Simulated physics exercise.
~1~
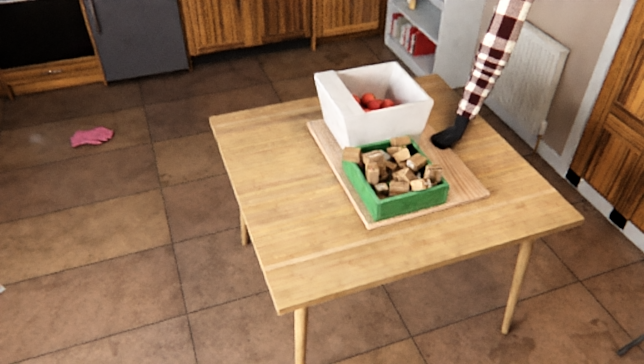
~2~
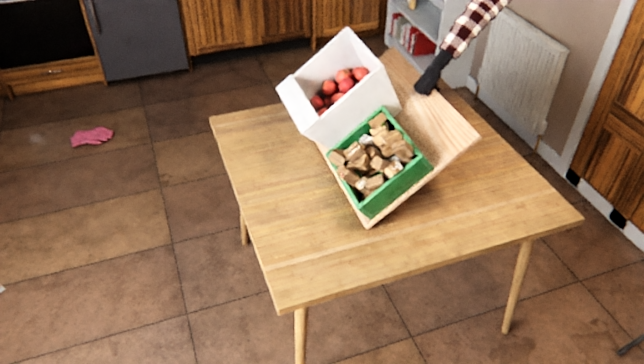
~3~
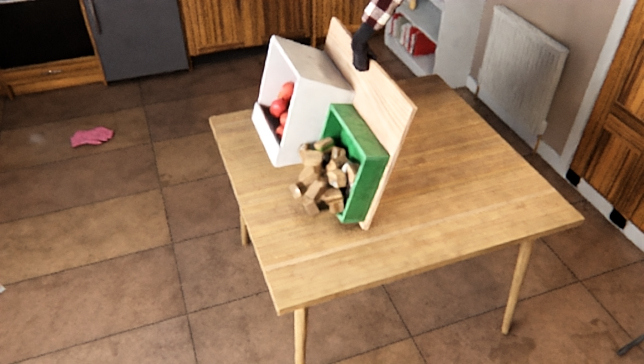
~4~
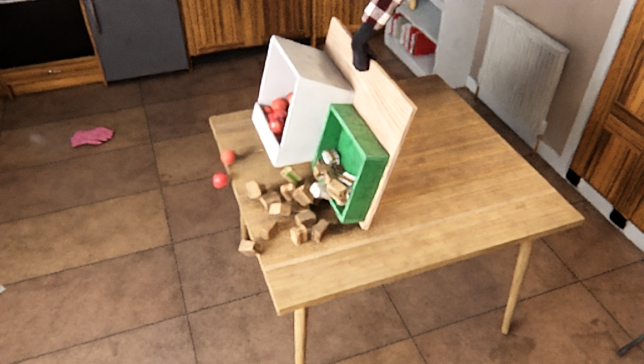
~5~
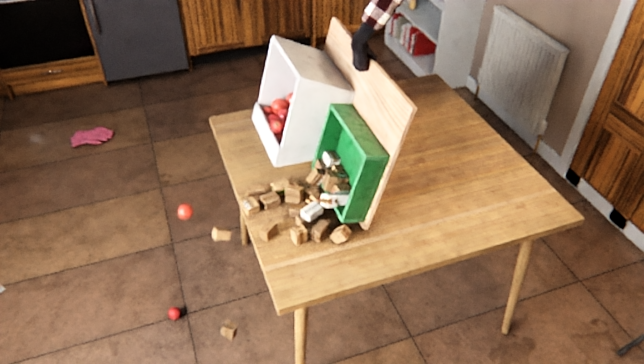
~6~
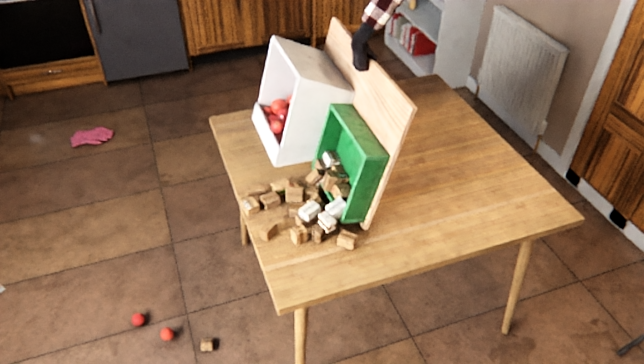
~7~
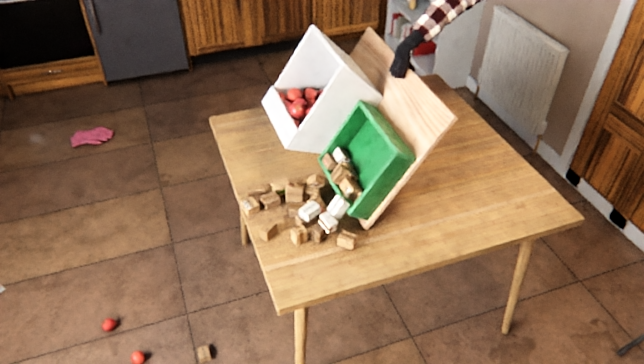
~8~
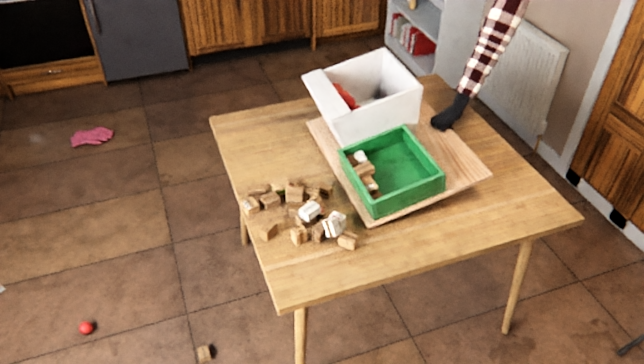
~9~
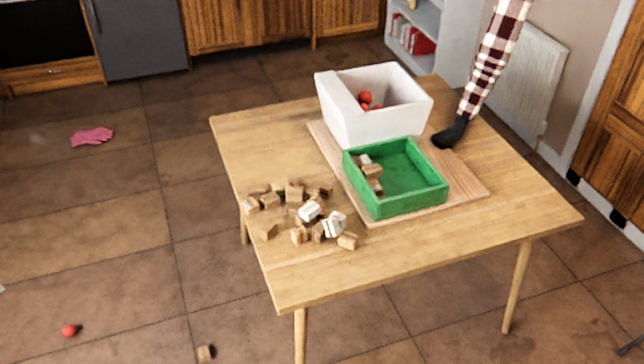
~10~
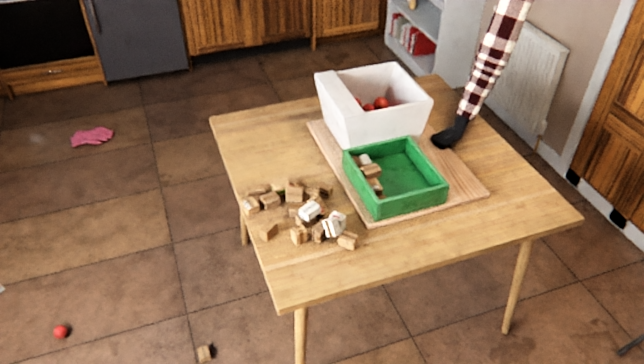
Kitchen table, a gloved hand tilting a board with two tubs leftward, spilling most wooden blocks and two tomatoes, then lowering it flat.
